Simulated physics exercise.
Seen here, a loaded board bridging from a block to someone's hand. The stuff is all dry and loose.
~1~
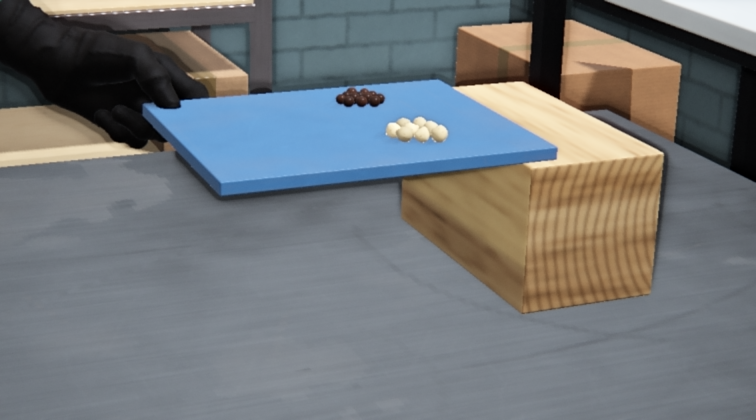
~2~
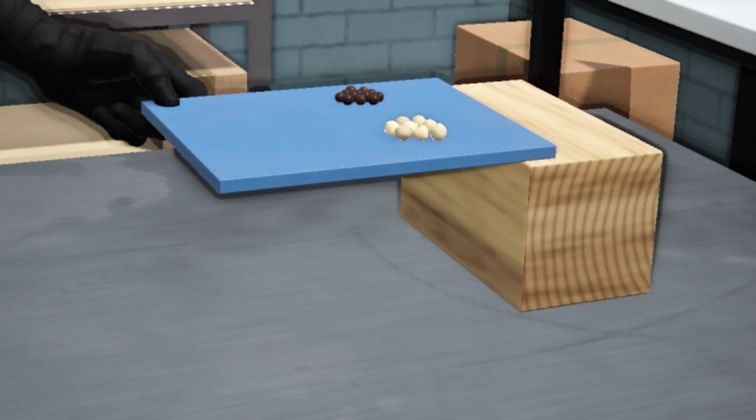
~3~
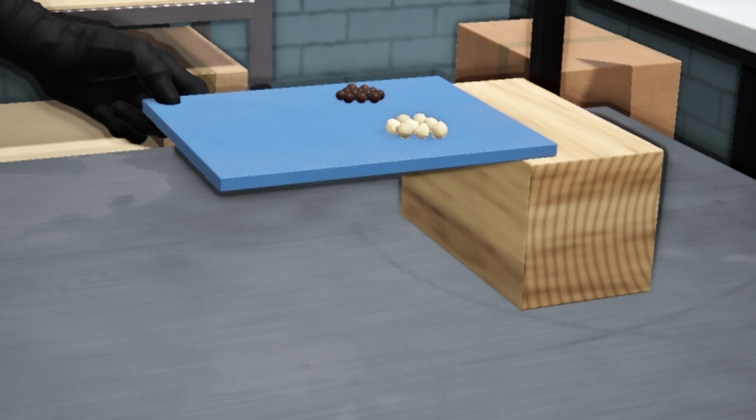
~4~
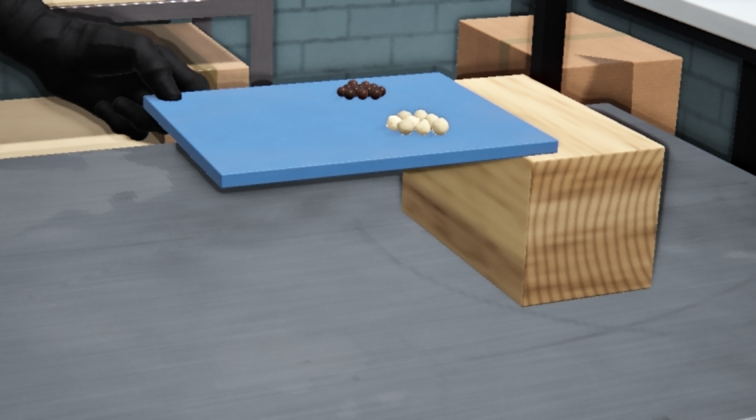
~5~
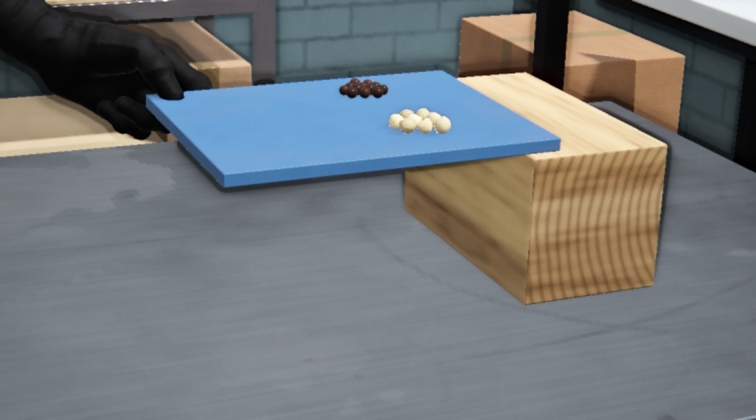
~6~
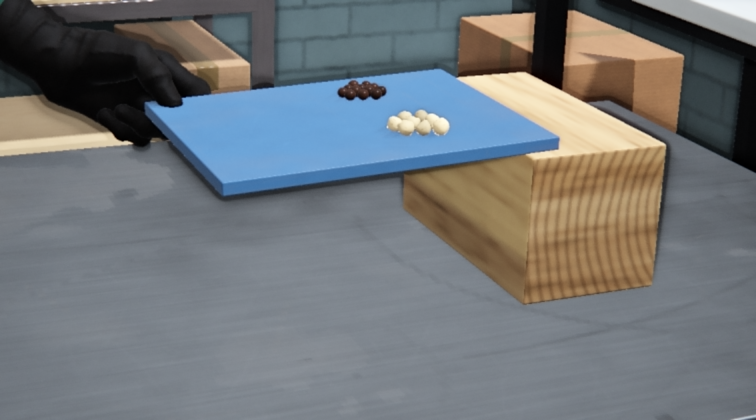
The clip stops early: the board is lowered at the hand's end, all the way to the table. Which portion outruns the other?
It's the rear one that travels farther.
Then, 0.66 s after the last picture, board sloping at 18°; near portion all still on the board; far portion all still on the board.
Then, 1.23 s after the last picture, board sloping at 30°; near portion mostly less than half a board's length out; far portion mostly up to a board's length out.
Then, 1.72 s after the last picture, board resting at 30°; near portion mostly less than half a board's length out; far portion mostly one to two board lengths out.
By the end, board resting at 30°; near portion mostly less than half a board's length out; far portion mostly one to two board lengths out, about a third gone off the table; the far portion has gone farther.
